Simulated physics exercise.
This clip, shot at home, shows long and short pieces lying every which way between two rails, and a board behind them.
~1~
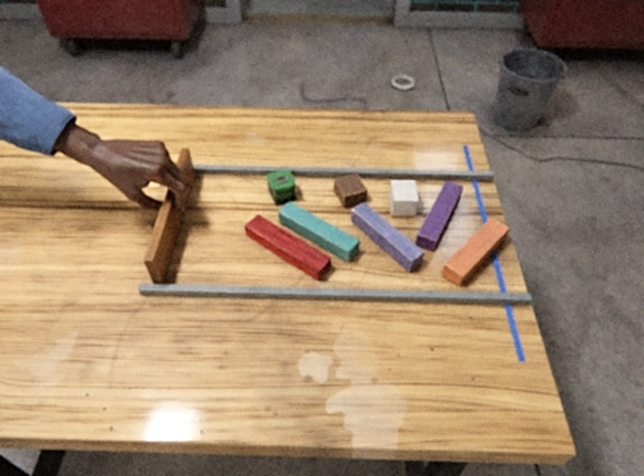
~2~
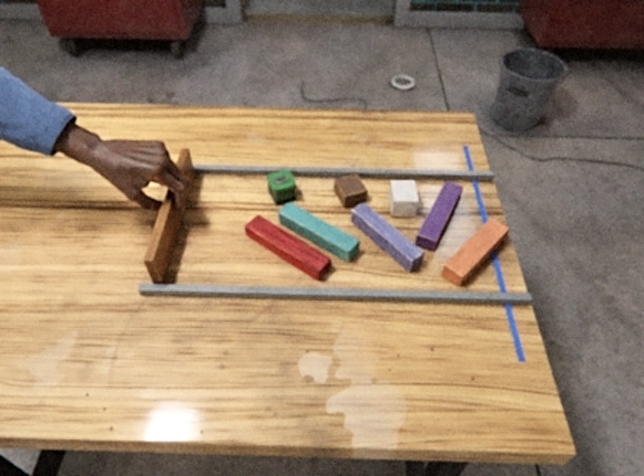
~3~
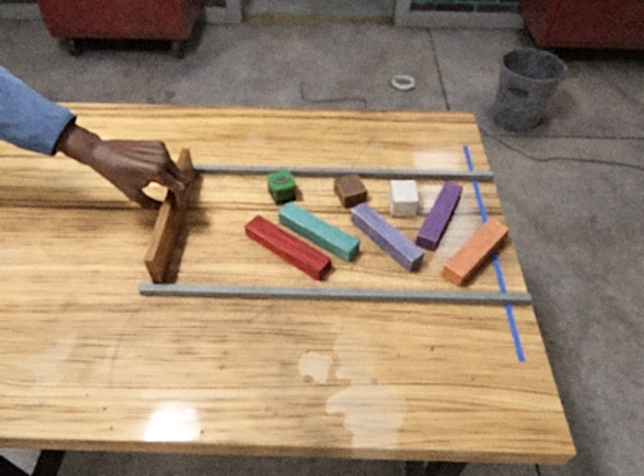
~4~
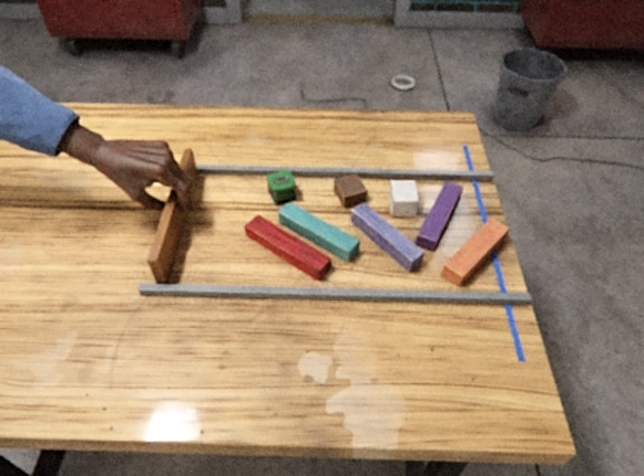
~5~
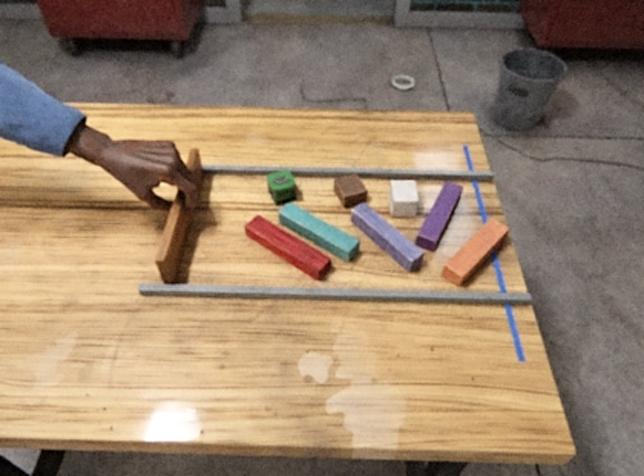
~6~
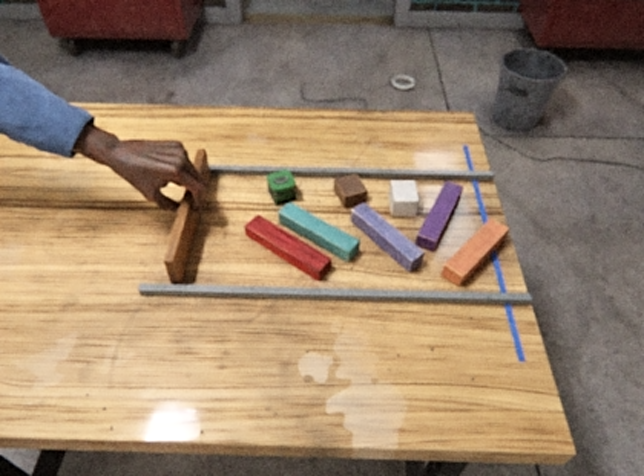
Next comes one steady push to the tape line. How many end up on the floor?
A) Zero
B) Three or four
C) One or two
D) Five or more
(D) Five or more.
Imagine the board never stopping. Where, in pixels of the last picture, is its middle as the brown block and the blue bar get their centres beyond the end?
(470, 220) and (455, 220), more or less.
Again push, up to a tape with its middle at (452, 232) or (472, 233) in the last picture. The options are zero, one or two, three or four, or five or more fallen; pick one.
One after the other: 3 or 4, then more than four.
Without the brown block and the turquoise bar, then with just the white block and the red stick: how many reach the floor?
Counts - first: 4, second: 4.
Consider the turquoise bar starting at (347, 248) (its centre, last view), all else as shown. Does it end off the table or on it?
From that start it falls away.
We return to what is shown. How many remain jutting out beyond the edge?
The count is 1.
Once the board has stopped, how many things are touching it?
In total, 1.
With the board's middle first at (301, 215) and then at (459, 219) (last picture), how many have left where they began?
That gives 3 for the first and 8 for the second.
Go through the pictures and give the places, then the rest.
The first picture shows orange bar (476, 251); purple bar (440, 215); white block (403, 198); board (173, 212); tape (488, 233).
The second picture shows purple bar (440, 215); board (173, 212).
The third picture shows white block (403, 199); brown block (350, 191).
The fourth picture shows orange bar (476, 251); red stick (287, 246).
The fifth picture shows purple bar (440, 215); turquoise bar (318, 231).
The sixth picture shows orange bar (476, 251); purple bar (440, 215); white block (403, 199); board (191, 212); tape (488, 233).
Soon after, none off yet; orange bar at rest near (476, 251); purple bar at rest near (440, 215); white block at rest near (403, 199).
In the end, the number that fall off is five or more; gone, red stick, turquoise bar, brown block, blue bar, white block, purple bar and orange bar.
